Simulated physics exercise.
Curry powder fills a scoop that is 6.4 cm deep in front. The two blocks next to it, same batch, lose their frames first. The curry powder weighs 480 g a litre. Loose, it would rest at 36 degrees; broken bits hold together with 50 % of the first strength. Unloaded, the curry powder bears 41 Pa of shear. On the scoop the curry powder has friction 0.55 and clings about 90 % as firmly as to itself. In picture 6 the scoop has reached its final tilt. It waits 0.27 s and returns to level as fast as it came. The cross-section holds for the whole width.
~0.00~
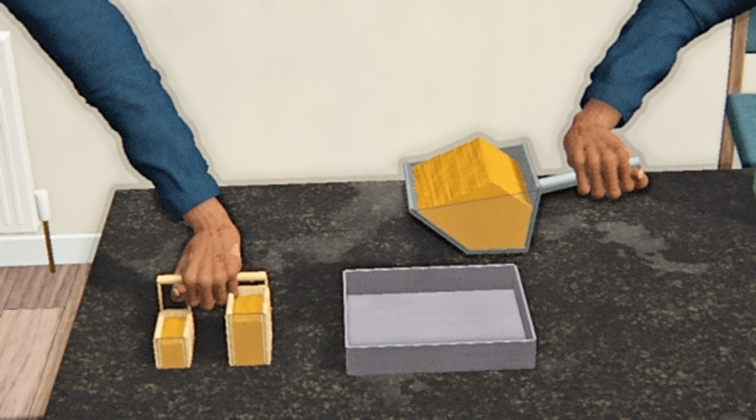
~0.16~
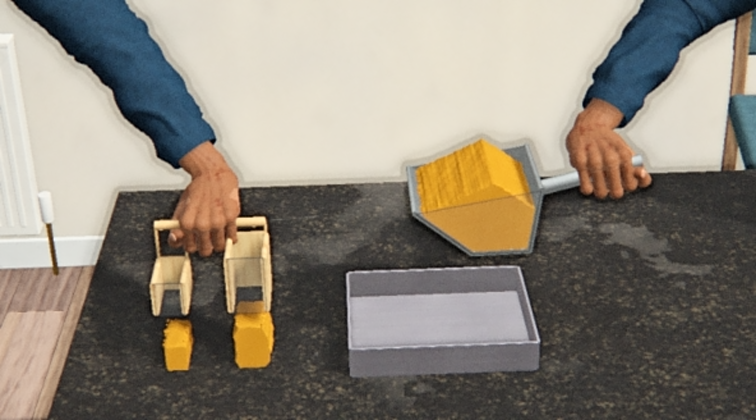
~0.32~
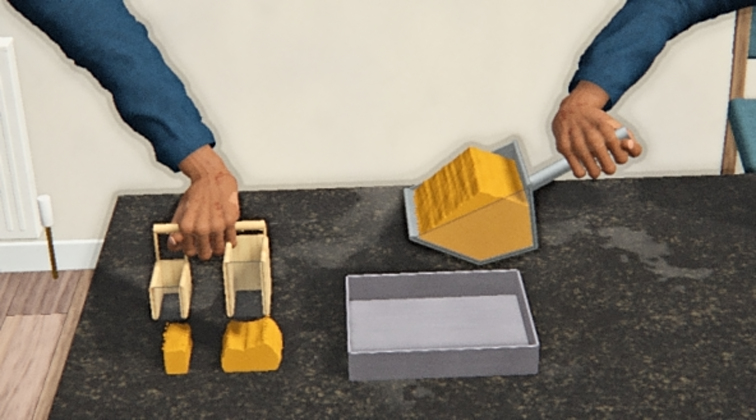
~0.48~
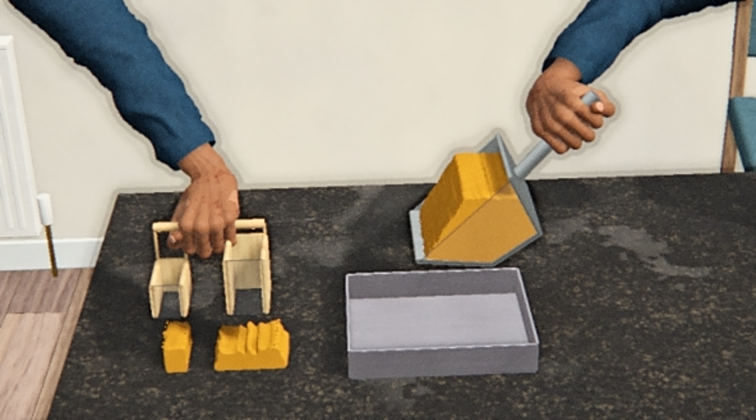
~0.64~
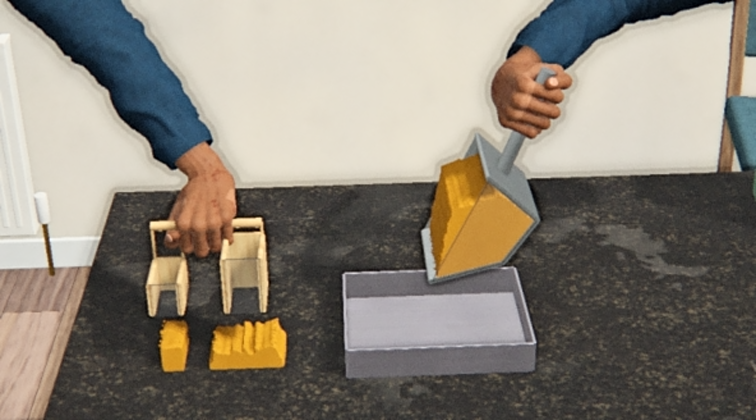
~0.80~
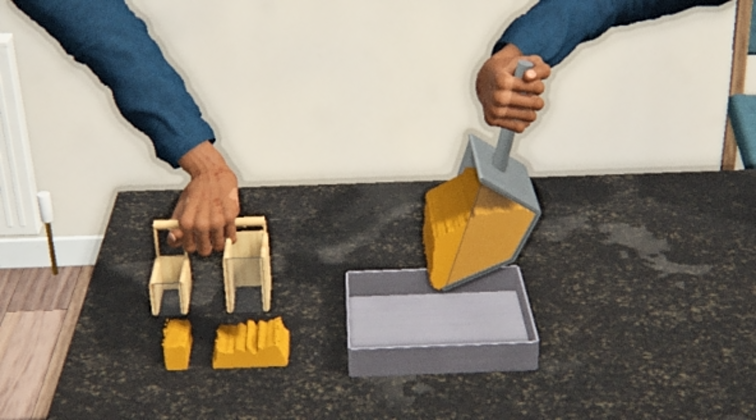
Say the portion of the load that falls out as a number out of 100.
Close to 49 per cent.
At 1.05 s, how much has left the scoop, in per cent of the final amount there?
About 90 %.
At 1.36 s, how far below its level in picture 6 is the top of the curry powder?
Roughly 2.0 cm.
After 1.05 s, the scoop is at 65 degrees and 44 % has left it.
After 1.36 s, the scoop is at 38 degrees and 49 % has left it.
After 1.66 s, the scoop is at 3 degrees and 49 % has left it.
After 1.96 s, the scoop is at 0 degrees and 49 % has left it.
After 2.07 s, the scoop is at 0 degrees and 49 % has left it.
